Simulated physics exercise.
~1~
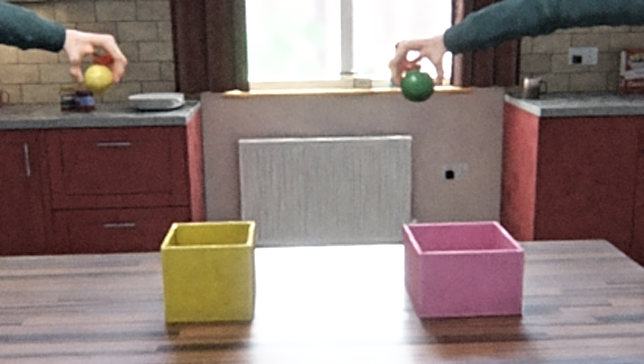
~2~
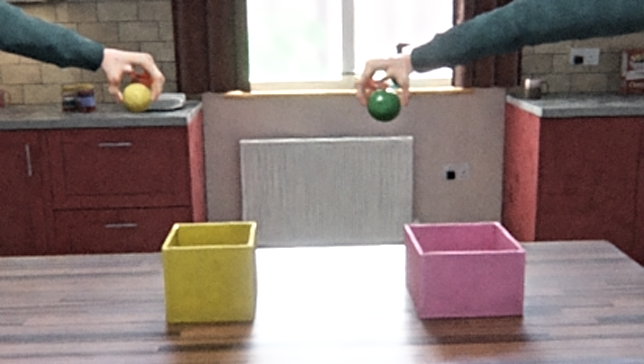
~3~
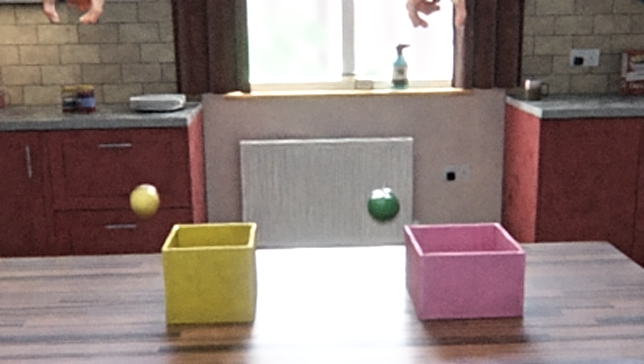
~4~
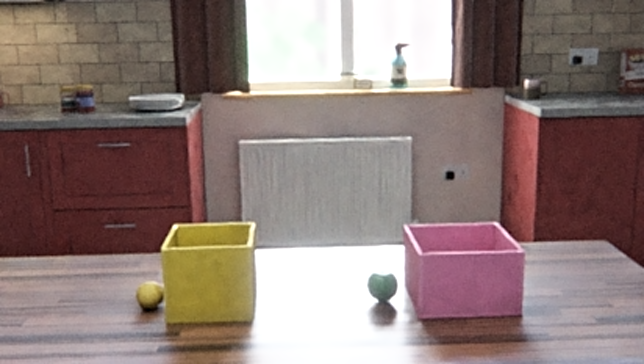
Lemon and green apple dropping from two hands, missing the yellow and pink baskets and ending up on the table outside them.
